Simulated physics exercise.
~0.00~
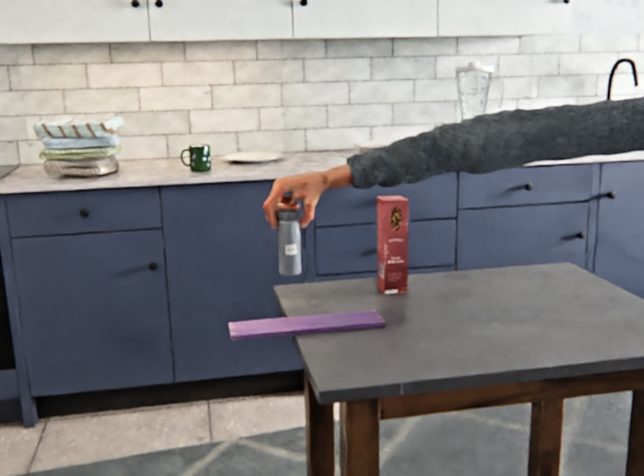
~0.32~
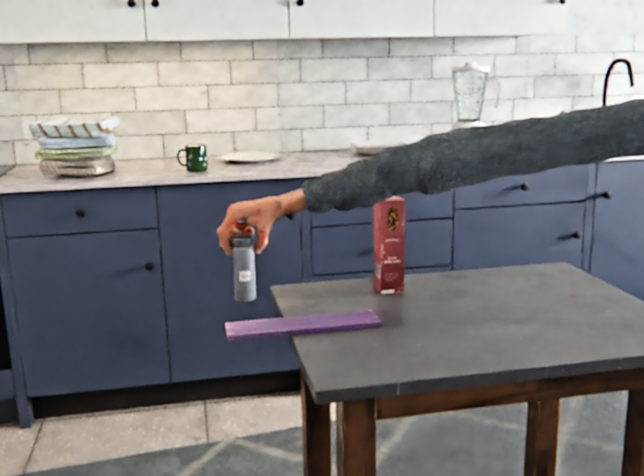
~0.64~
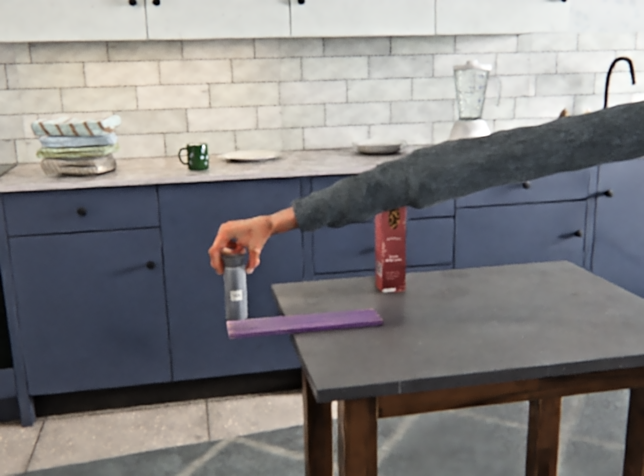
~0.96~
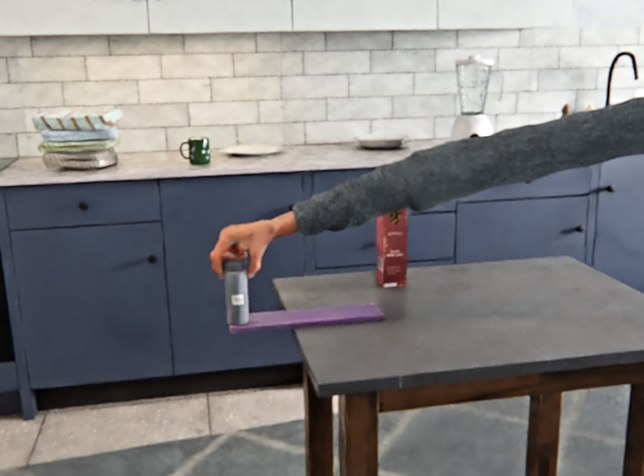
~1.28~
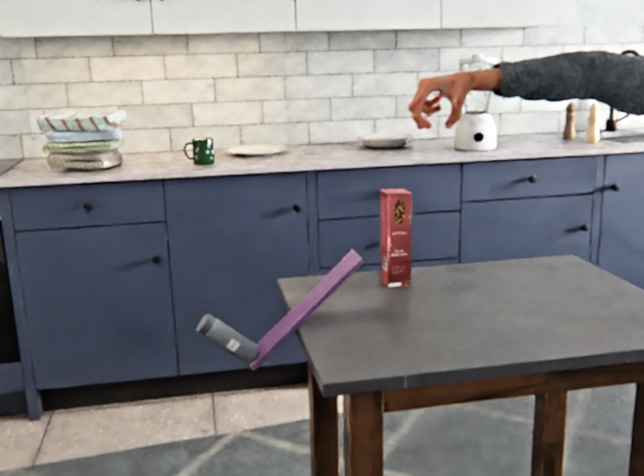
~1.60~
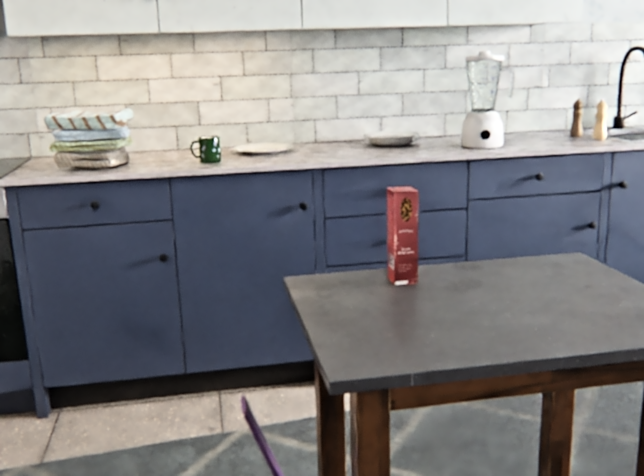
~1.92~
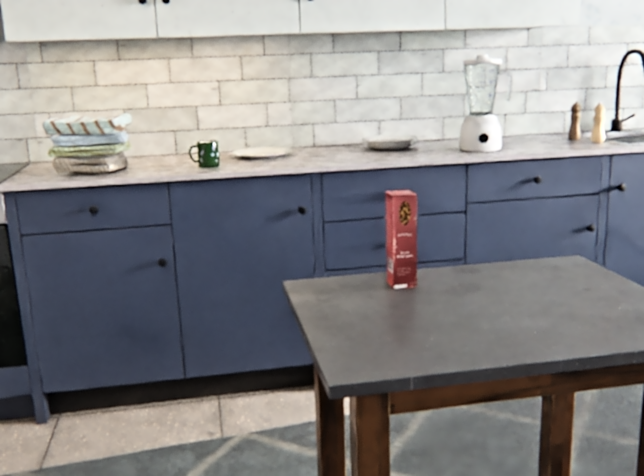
In a kitchen with blue cabinets, a hand lowers a grey shaker onto the overhanging left end of a purple plank on a dark table, then lets go. The plank tips and falls off the edge with the shaker, leaving the red carton standing on the table.
